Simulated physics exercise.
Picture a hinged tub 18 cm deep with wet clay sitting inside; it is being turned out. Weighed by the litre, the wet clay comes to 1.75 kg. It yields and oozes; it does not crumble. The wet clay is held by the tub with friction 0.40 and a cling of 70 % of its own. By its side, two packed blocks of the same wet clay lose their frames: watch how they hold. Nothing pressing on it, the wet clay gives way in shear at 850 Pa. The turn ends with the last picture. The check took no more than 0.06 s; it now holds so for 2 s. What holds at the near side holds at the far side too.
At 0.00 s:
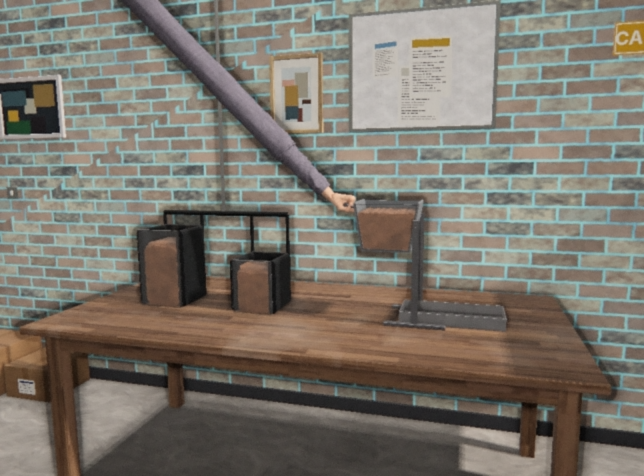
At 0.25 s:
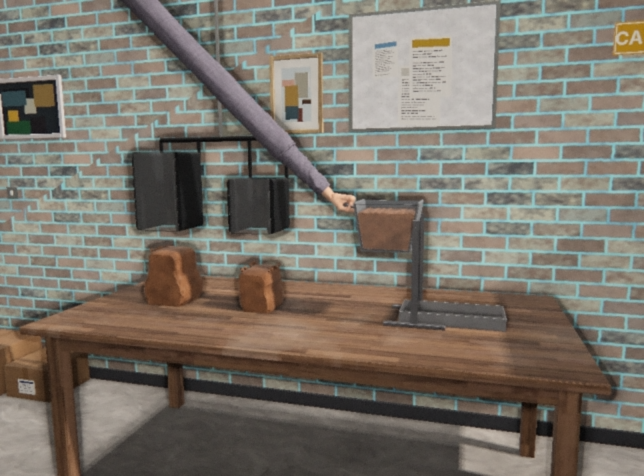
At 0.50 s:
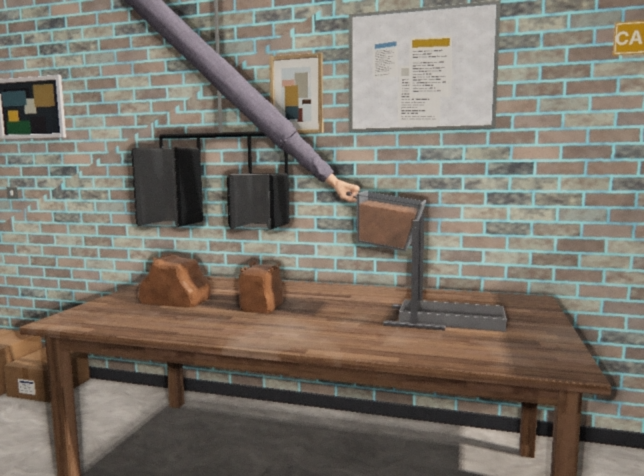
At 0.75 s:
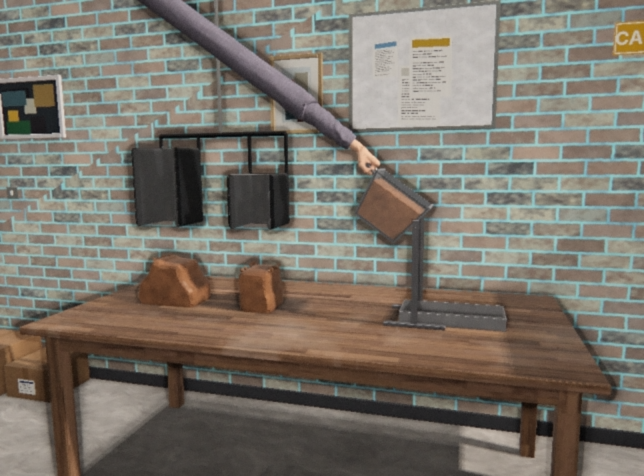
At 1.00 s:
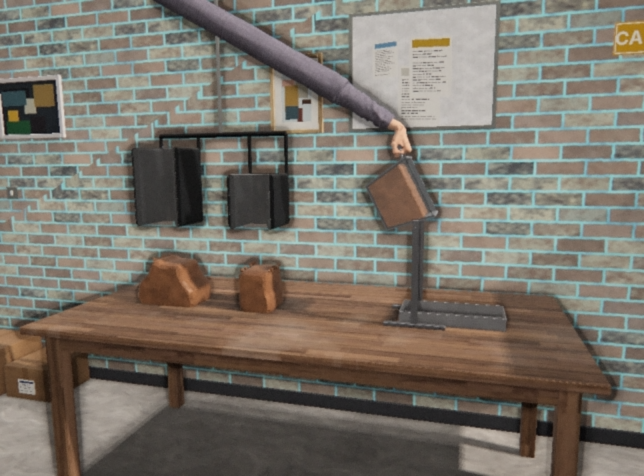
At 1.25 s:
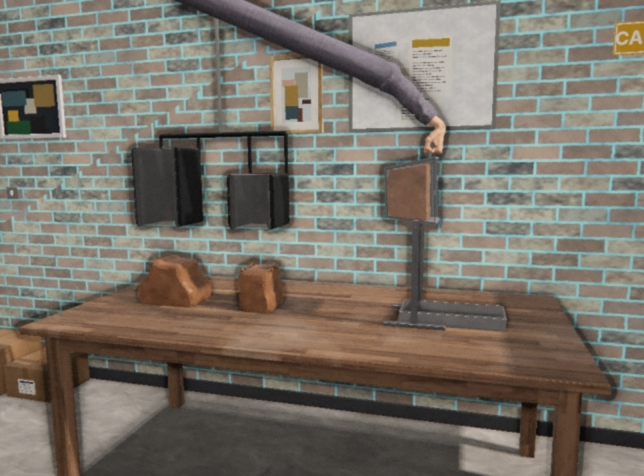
The clip opens with a purple-sleeved arm holding a hinged tub of brown clay beside two encased clay blocks on a wooden table. The dark casings lift, and the left block slumps lower and wider while the right barely changes. The hand swings the tub clockwise onto its side, clay still inside.
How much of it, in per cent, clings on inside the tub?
I would say close to 39 percent.
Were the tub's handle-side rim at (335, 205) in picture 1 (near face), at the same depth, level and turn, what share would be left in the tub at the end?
I'd guess around 35 per cent remains.
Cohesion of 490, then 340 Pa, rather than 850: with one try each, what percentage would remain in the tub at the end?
Try one gives 45 per cent, try two gives 40 per cent.
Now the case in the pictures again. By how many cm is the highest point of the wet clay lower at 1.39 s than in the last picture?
About 2 cm.
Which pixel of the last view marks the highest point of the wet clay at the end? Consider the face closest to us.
The highest point is near (401, 190) in the last picture.
After 1.39 s, the tub is at 88 degrees and holds 100 %.
After 1.56 s, the tub is at 88 degrees and holds 98 %.
After 1.73 s, the tub is at 88 degrees and holds 87 %.
After 1.90 s, the tub is at 88 degrees and holds 78 %.
After 3.25 s, at the end, the tub is at 88 degrees and holds 39 %.
